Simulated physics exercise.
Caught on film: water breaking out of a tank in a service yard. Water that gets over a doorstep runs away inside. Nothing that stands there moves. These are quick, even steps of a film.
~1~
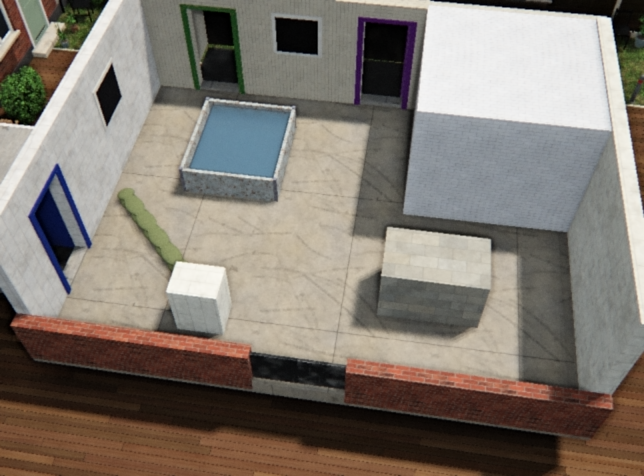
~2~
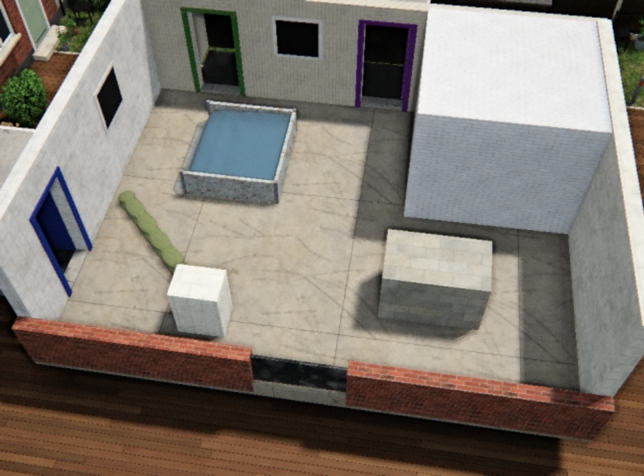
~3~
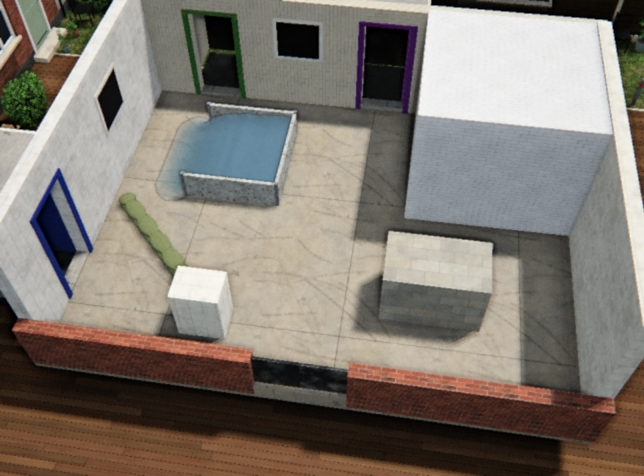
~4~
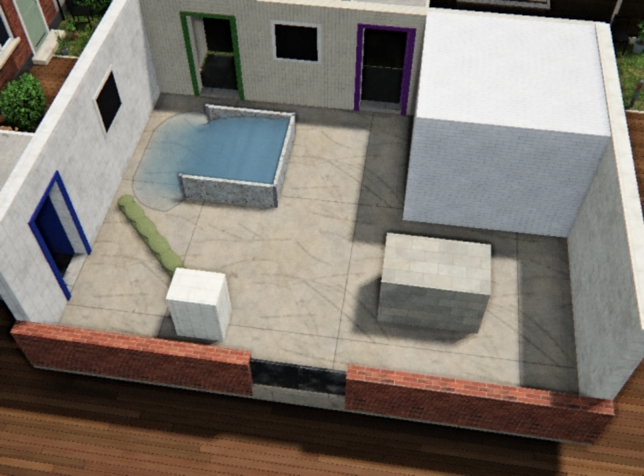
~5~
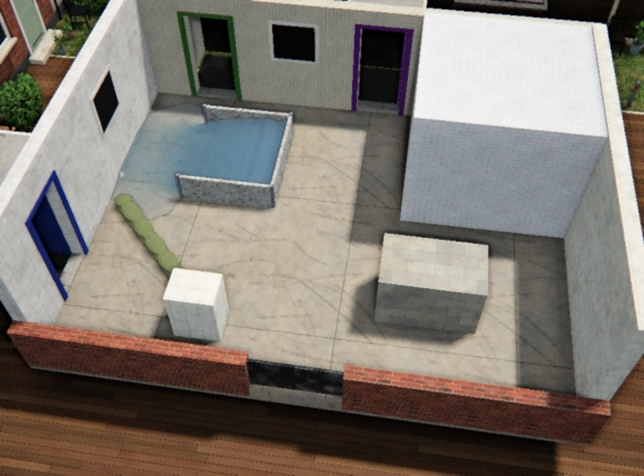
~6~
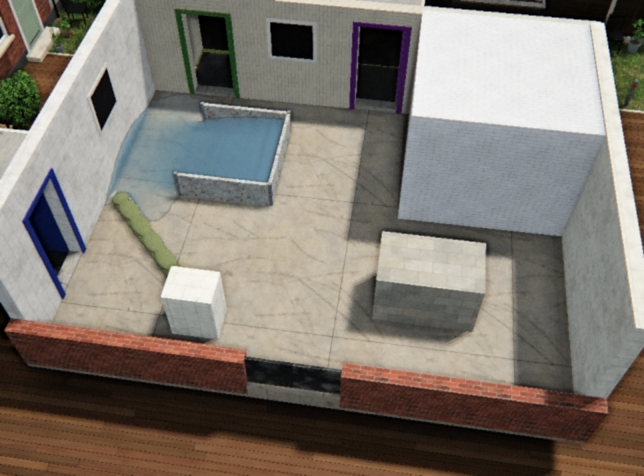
Water tank in a walled yard losing its left side, blue water pouring out and spreading leftward across the paved floor.
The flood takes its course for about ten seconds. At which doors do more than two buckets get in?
In the end: The purple door holds within the limit; the green door floods; the blue door holds within the limit.
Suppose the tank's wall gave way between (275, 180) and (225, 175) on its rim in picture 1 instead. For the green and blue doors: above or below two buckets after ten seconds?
My reading: The green one keeps below it, the blue one floods.
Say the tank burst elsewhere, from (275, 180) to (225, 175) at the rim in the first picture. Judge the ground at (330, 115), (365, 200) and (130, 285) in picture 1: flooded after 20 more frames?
As listed: Clear, clear, wet.
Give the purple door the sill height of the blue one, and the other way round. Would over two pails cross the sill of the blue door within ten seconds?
One by one: Blue stays under.
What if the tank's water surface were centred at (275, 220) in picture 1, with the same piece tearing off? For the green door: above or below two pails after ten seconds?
My reading: Green lets more in.
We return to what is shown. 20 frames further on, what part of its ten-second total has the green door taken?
Roughly 40 per cent.
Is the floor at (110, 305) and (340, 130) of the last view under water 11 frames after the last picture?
In that order: Awash, free of water.
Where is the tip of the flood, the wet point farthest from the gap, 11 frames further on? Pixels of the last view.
I would point to (47, 336).
A moment on, water covers 10 % of the floor; the purple door not reached, the green door not reached, the blue door not reached.
Next, water covers 25 % of the floor; the purple door not reached, the green door wet at the sill, nothing in, the blue door wet at the sill, nothing in.
Then, water covers 45 % of the floor; the purple door not reached, the green door over two buckets in, the blue door wet at the sill, nothing in.
Later, water covers 65 % of the floor; the purple door under two buckets in, the green door over two buckets in, the blue door wet at the sill, nothing in.
In the end, water covers 85 % of the floor; the purple door under two buckets in, the green door over two buckets in, the blue door wet at the sill, nothing in.
